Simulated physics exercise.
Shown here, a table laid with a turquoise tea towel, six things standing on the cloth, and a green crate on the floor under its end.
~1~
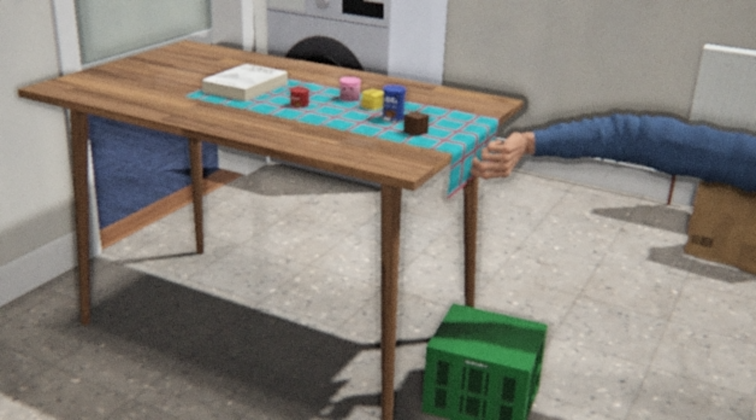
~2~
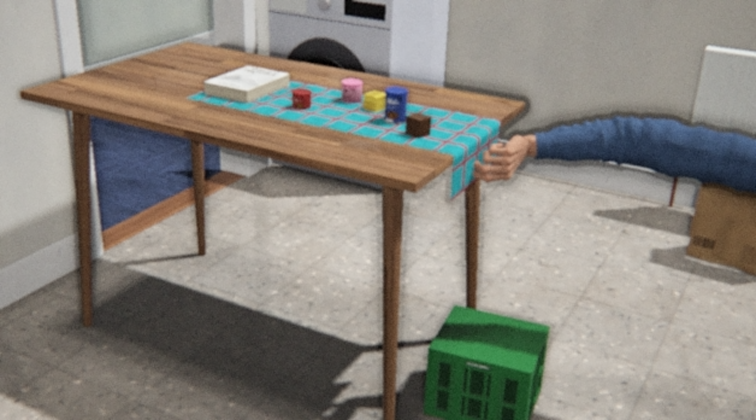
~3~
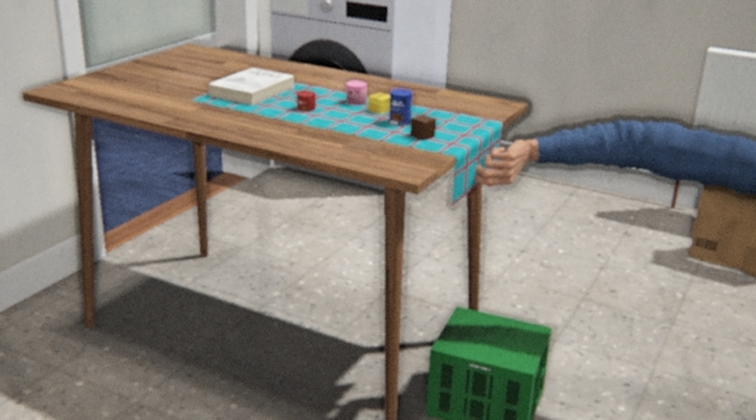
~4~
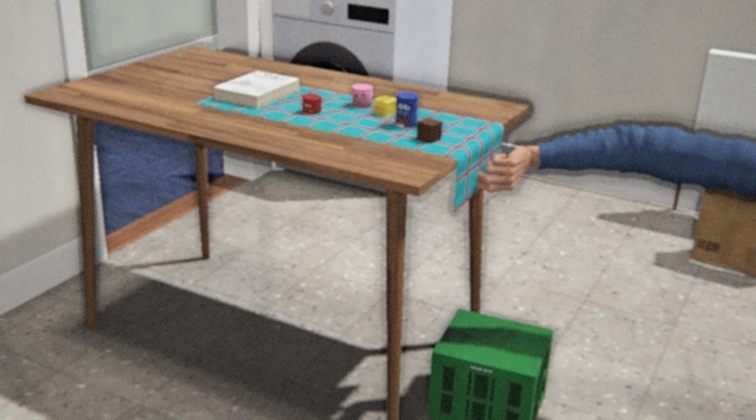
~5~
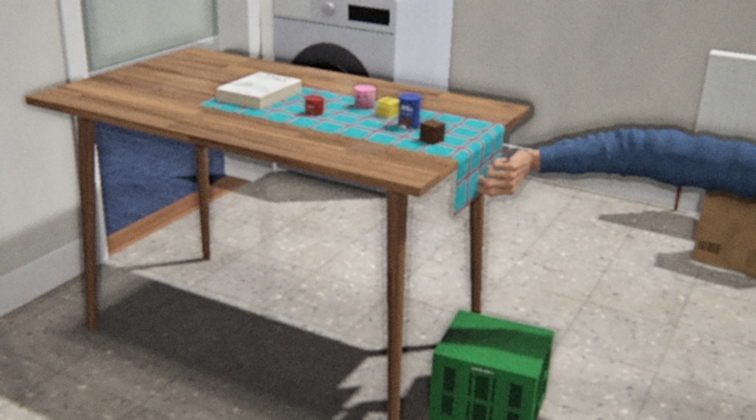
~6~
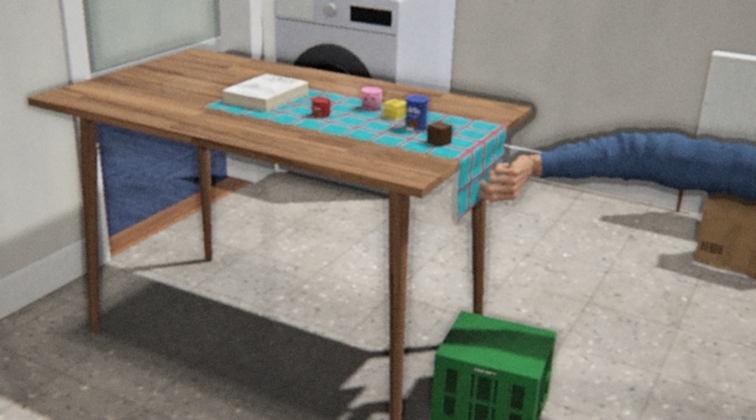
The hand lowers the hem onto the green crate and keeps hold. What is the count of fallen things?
Over the edge go four.
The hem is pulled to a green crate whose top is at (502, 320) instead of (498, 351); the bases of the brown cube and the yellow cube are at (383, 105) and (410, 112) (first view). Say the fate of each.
The brown cube is carried off; the yellow cube goes over.
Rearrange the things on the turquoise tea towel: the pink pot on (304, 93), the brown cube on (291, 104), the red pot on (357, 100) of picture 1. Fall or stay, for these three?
The pink pot survives; the brown cube keeps its place on top; the red pot comes down.
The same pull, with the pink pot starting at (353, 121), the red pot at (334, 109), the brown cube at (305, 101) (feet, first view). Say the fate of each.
The pink pot tumbles off, the red pot falls, the brown cube keeps its place on top.
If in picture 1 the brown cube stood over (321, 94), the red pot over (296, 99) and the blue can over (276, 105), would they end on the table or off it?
The brown cube does not fall, the red pot keeps its place on top, the blue can survives.
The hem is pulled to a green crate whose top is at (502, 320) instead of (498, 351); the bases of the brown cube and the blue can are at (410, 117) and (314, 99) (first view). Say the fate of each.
The brown cube drops off; the blue can survives.
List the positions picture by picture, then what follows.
In the first frame, hem (448, 199); brown cube (417, 115); blue can (395, 88); yellow cube (374, 92); pink pot (350, 80); red pot (300, 89); top of the crate (498, 351).
In the second frame, hem (450, 201); brown cube (419, 116).
In the third frame, hem (452, 205); blue can (401, 92).
In the fourth frame, hem (454, 212); yellow cube (386, 99); top of the crate (504, 357).
In the fifth frame, hem (454, 216); pink pot (365, 88).
In the sixth frame, hem (458, 222); brown cube (440, 125); blue can (417, 98); yellow cube (395, 102); pink pot (372, 90); red pot (321, 100).
Soon after, hem near (476, 282); brown cube and blue can gone.
After that, hem near (475, 323); brown cube, blue can and yellow cube gone.
In the end, hem on the crate; brown cube, blue can, yellow cube and pink pot gone. The table loses four.
